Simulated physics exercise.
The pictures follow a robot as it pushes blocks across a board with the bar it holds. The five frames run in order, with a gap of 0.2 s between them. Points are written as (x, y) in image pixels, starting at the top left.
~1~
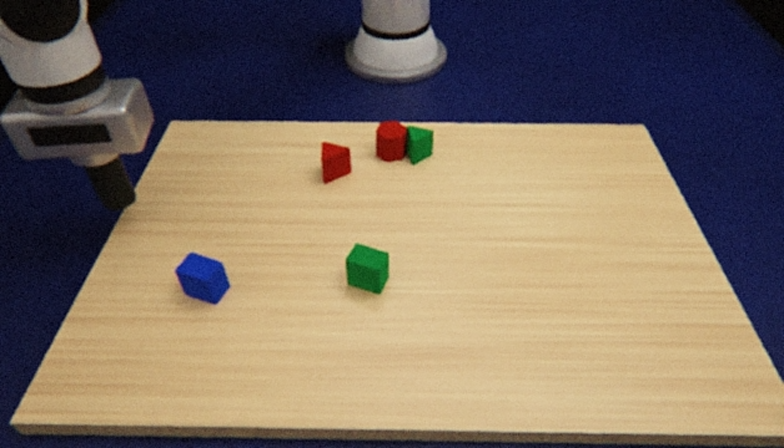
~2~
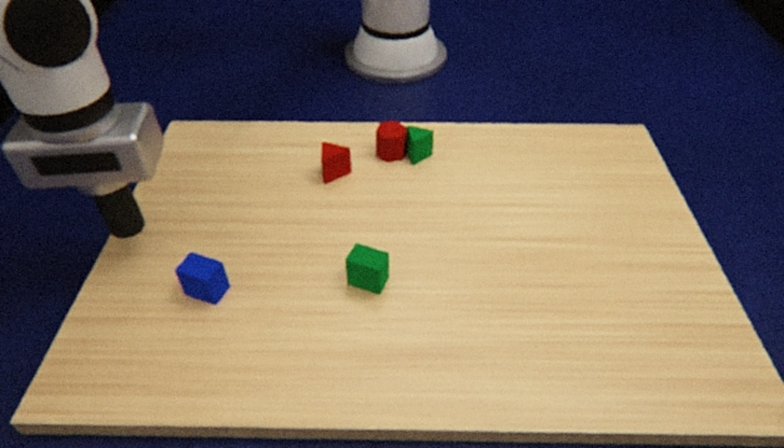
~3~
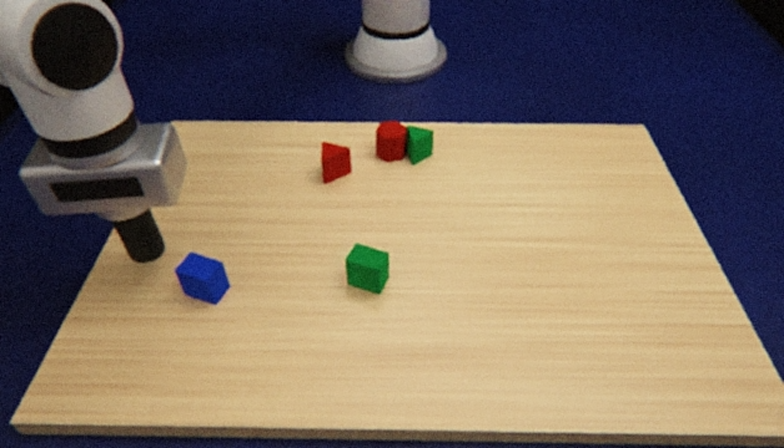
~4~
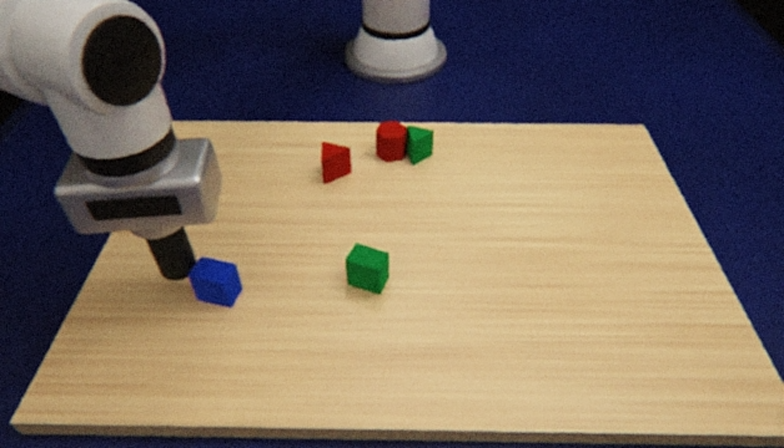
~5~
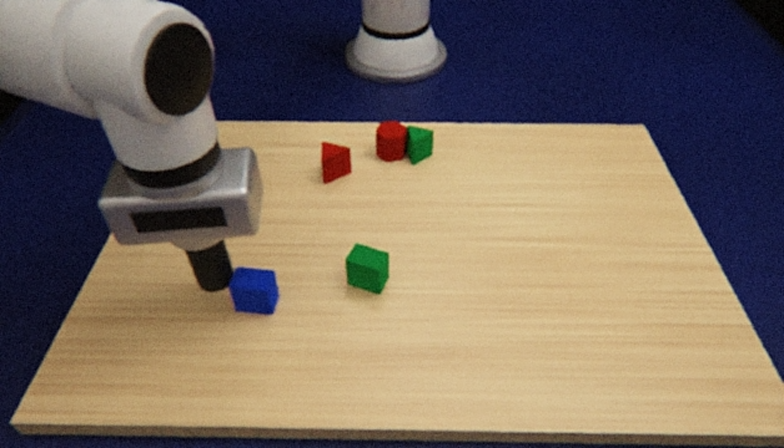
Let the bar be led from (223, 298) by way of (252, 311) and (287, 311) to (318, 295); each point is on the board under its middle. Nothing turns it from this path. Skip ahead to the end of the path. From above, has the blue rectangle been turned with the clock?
My answer is yes.
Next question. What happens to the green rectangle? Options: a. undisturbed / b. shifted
Correct choice: A.
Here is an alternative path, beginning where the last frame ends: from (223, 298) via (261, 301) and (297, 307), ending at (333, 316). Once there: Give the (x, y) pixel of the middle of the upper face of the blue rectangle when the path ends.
The centre of its top will be at (369, 297).
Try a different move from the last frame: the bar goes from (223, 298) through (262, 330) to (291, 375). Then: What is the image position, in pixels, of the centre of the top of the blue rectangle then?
It will likely be found at (296, 293).
What follows on the original path. One third of the way, bar at (247, 293); blue rectangle at (285, 287), turned 15° anticlockwise.
Two thirds of the way, bar at (283, 293); blue rectangle at (320, 290).
At the end, bar at (316, 277); blue rectangle at (348, 285), turned 35° clockwise; green rectangle still.
